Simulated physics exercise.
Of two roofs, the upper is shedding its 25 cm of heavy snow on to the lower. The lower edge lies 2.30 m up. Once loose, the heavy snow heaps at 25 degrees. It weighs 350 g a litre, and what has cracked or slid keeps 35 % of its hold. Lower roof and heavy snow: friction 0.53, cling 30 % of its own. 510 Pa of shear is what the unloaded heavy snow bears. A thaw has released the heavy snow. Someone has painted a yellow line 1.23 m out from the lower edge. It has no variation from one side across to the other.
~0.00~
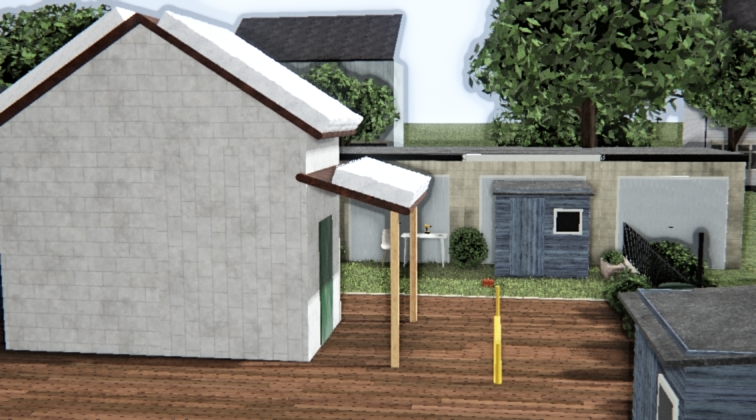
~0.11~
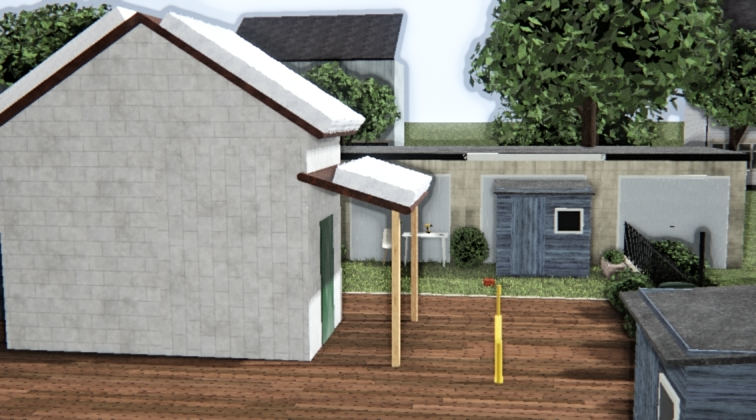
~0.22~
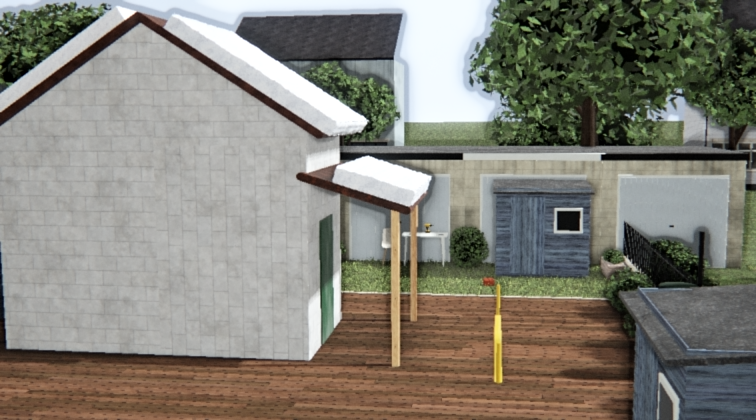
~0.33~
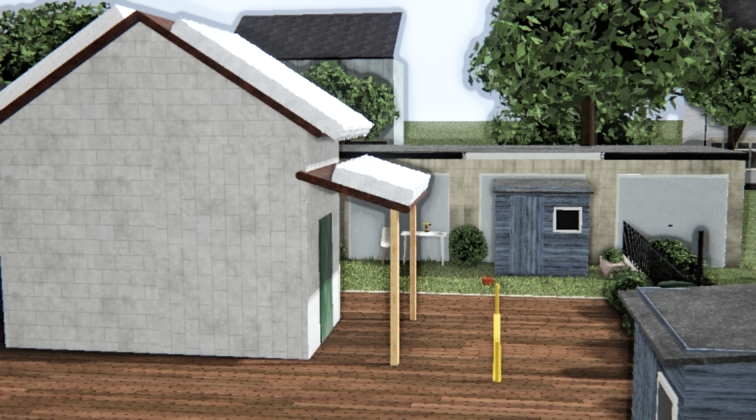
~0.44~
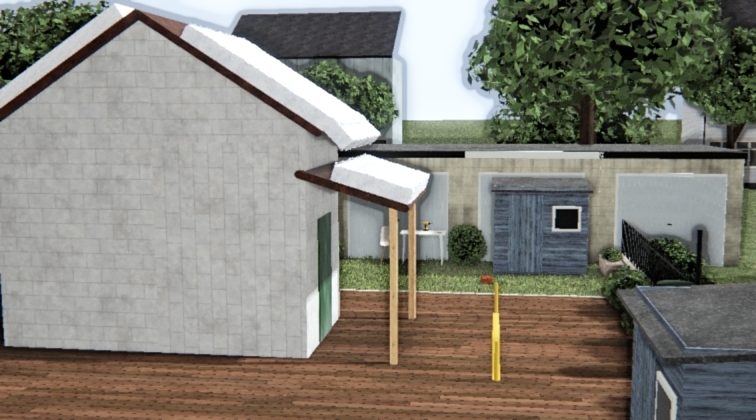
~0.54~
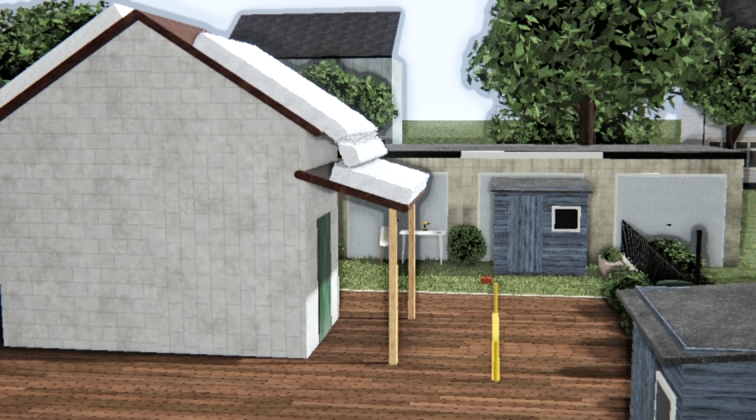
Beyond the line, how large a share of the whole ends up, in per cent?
Roughly 59 per cent.
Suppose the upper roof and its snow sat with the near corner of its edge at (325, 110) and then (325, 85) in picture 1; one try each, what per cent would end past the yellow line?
In turn about 60 %, 50 %.
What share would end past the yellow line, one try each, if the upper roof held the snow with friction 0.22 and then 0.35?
It would be 50 % the first time and 35 % the second.
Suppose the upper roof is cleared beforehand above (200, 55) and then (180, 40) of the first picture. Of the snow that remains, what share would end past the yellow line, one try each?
First try 45 per cent, second try 50 per cent.
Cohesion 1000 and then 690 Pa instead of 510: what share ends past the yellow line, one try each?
40 in a hundred, followed by 55 in a hundred.
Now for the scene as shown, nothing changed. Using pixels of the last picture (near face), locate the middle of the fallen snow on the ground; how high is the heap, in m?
It sits close to (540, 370), some 0.3 m high.
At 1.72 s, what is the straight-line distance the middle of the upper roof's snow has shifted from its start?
4.8 m.
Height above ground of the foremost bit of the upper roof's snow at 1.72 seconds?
Somewhere around 0.0 metres, I'd say.
By 1.08 s, none is below the lower edge and 0 % is past the line.
By 1.72 s, 67 % is below the lower edge and 38 % is past the line.
By 2.36 s, 81 % is below the lower edge and 59 % is past the line.
By 3.00 s, 81 % is below the lower edge and 59 % is past the line.
By 3.10 s, at the end, 81 % is below the lower edge and 59 % is past the line.
